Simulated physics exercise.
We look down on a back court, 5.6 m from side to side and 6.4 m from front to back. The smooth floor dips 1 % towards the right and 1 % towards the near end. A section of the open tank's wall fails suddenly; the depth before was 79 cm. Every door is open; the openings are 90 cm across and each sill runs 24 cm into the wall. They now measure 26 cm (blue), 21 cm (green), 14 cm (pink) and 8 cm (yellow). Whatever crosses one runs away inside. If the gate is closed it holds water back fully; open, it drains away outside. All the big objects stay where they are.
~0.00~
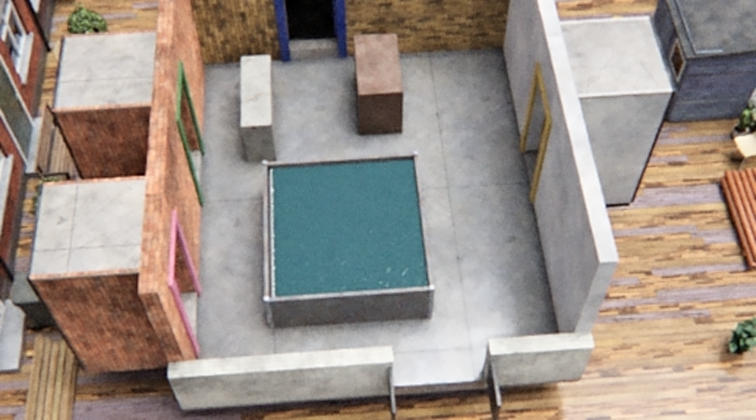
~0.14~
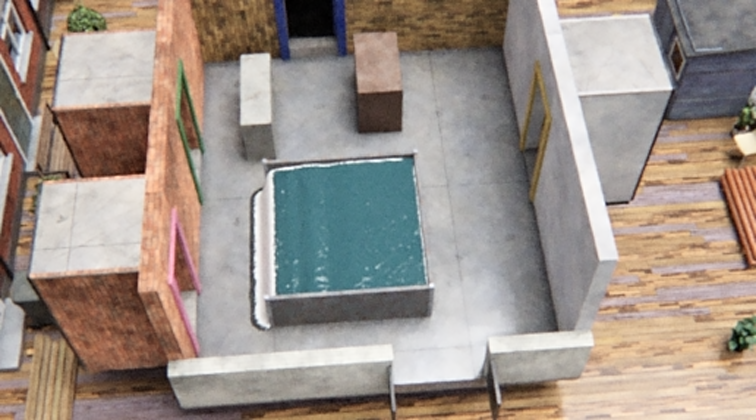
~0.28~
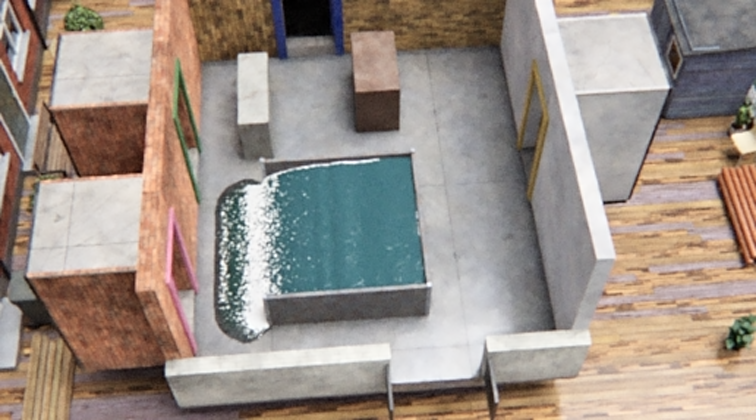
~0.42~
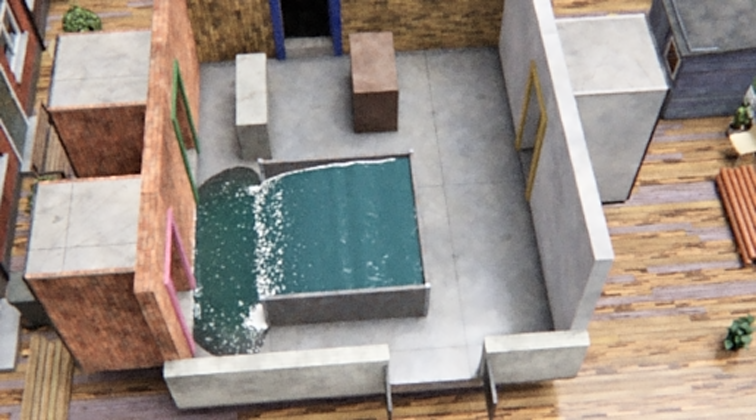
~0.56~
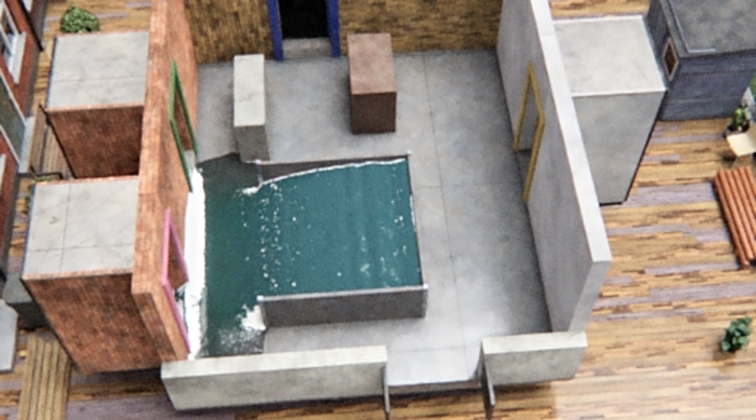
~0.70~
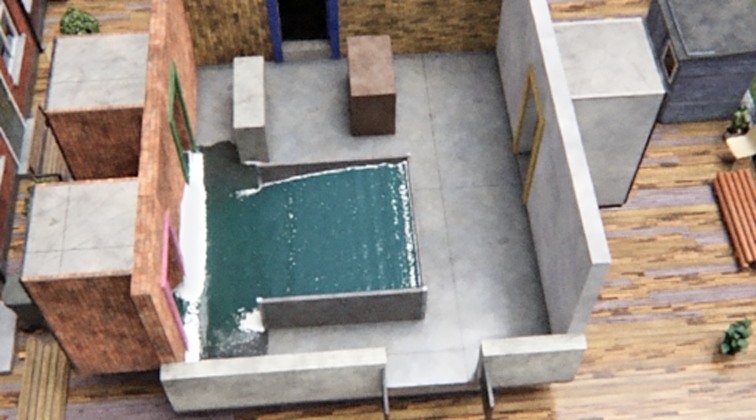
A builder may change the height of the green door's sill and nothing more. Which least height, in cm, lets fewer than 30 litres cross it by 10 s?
At least 27 cm or so.
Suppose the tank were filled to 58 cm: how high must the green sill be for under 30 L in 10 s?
About 18 cm.
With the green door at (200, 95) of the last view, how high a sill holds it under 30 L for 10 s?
About 30 cm.
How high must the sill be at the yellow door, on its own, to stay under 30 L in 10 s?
Roughly 11.0 cm at yellow.
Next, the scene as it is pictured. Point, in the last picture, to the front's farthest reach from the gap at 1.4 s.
Near (198, 76).
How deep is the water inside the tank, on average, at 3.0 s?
Some 24 cm.
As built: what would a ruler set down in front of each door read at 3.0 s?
In cm: Blue 10, green 22, pink 35, yellow 0.
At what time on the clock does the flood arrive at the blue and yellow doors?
Arrival: Blue 2.2 s, yellow 4.0 s.
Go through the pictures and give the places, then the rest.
The open tank at (345, 226) is whole and still, 79 cm deep; the green door at (192, 142) is dry, in the first frame.
The front is at (256, 318), 0.3 m from the gap at (271, 245); 0.6 m2 of floor is wet, 79 cm left at the back, in the second frame.
Water pours out at (269, 247) and has run 0.8 m, to (219, 302); about 14 cm deep outside, 79 cm at the back, in the third frame.
The gap is at (268, 249), the front 1.2 m out at (194, 332); the back of the open tank holds 79 cm, in the fourth frame.
Water pours out at (265, 250) and has run 1.4 m, to (175, 316); about 16 cm deep outside, 77 cm at the back, in the fifth frame.
The front is at (196, 149), 1.6 m from the gap at (265, 252); 4.9 m2 of floor is wet, 68 cm left at the back; water is at the green door at (184, 143), in the sixth frame.
After 1.4 s water covers 25 % of the floor, deepest (66 cm) near (189, 386); 33 cm at the green door, 14 litres in over its 21 cm sill.
After 3.0 s water covers 55 % of the floor, deepest (44 cm) near (198, 91); 22 cm at the green door, 66 litres in over its 21 cm sill.
After 10.0 s water covers 100 % of the floor, deepest (20 cm) near (545, 361); 8 cm at the green door, 68 litres in over its 21 cm sill.
At the green door as built, the water arrived by 0.6 s and peaked near 33 cm at 1.6 s.
With a sill of 22 cm, 66 litres would have come in within the 10 s; with 29.5 cm, 20 litres. So under 30 litres takes about 27 cm.
